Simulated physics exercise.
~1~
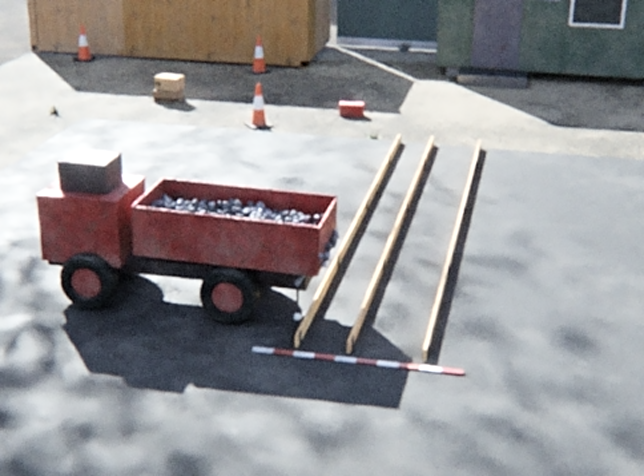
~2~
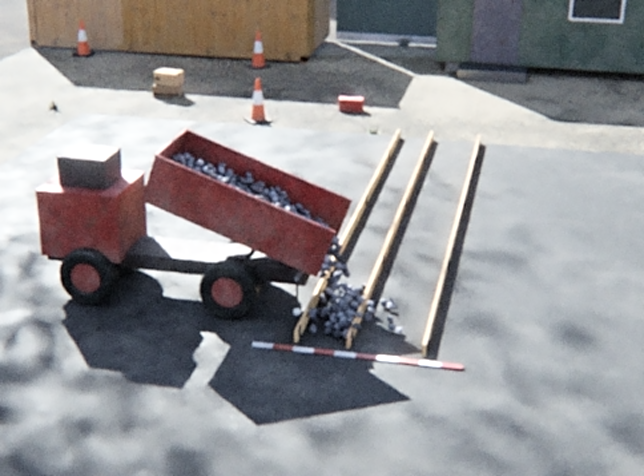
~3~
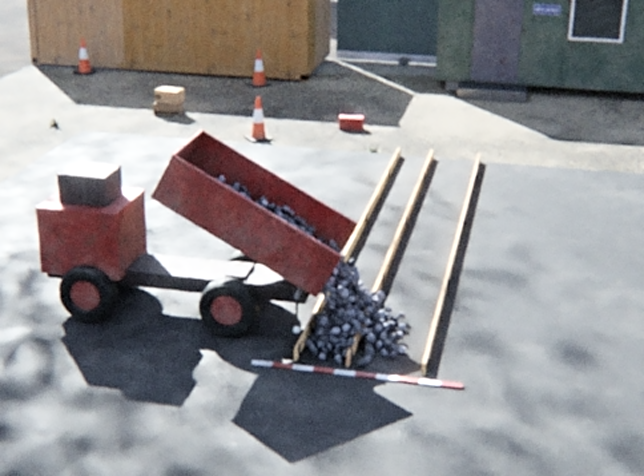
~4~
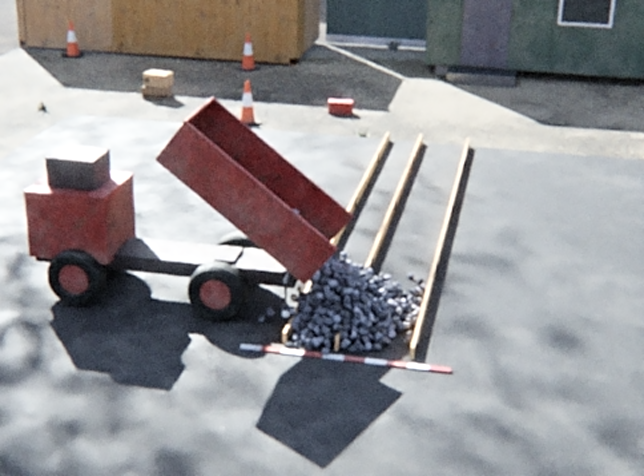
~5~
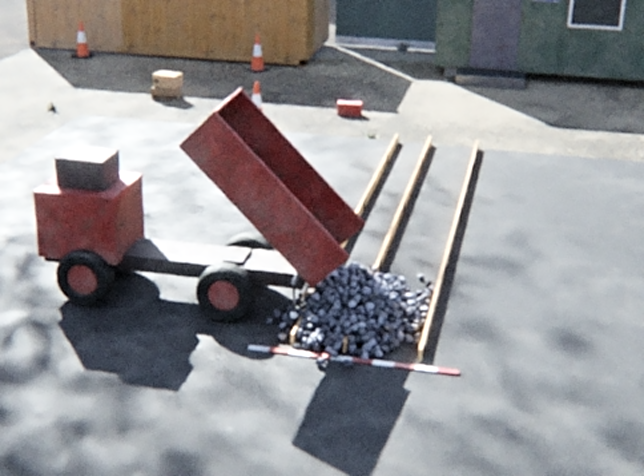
A red tipping truck loaded with grey stones stands at the left of a sunlit paved yard, seen from above and to the side by a slightly swaying camera. Three pale planks lie on the ground to its right beside a red and white staff, with orange cones and wooden and green buildings behind. The bed rises at its left end, and stones begin spilling from its lower right end among the planks. As it tilts more steeply, the pile grows and spreads rightward. Finally the bed stands steeply raised, looking empty, above a broad heap reaching towards the right-hand plank.
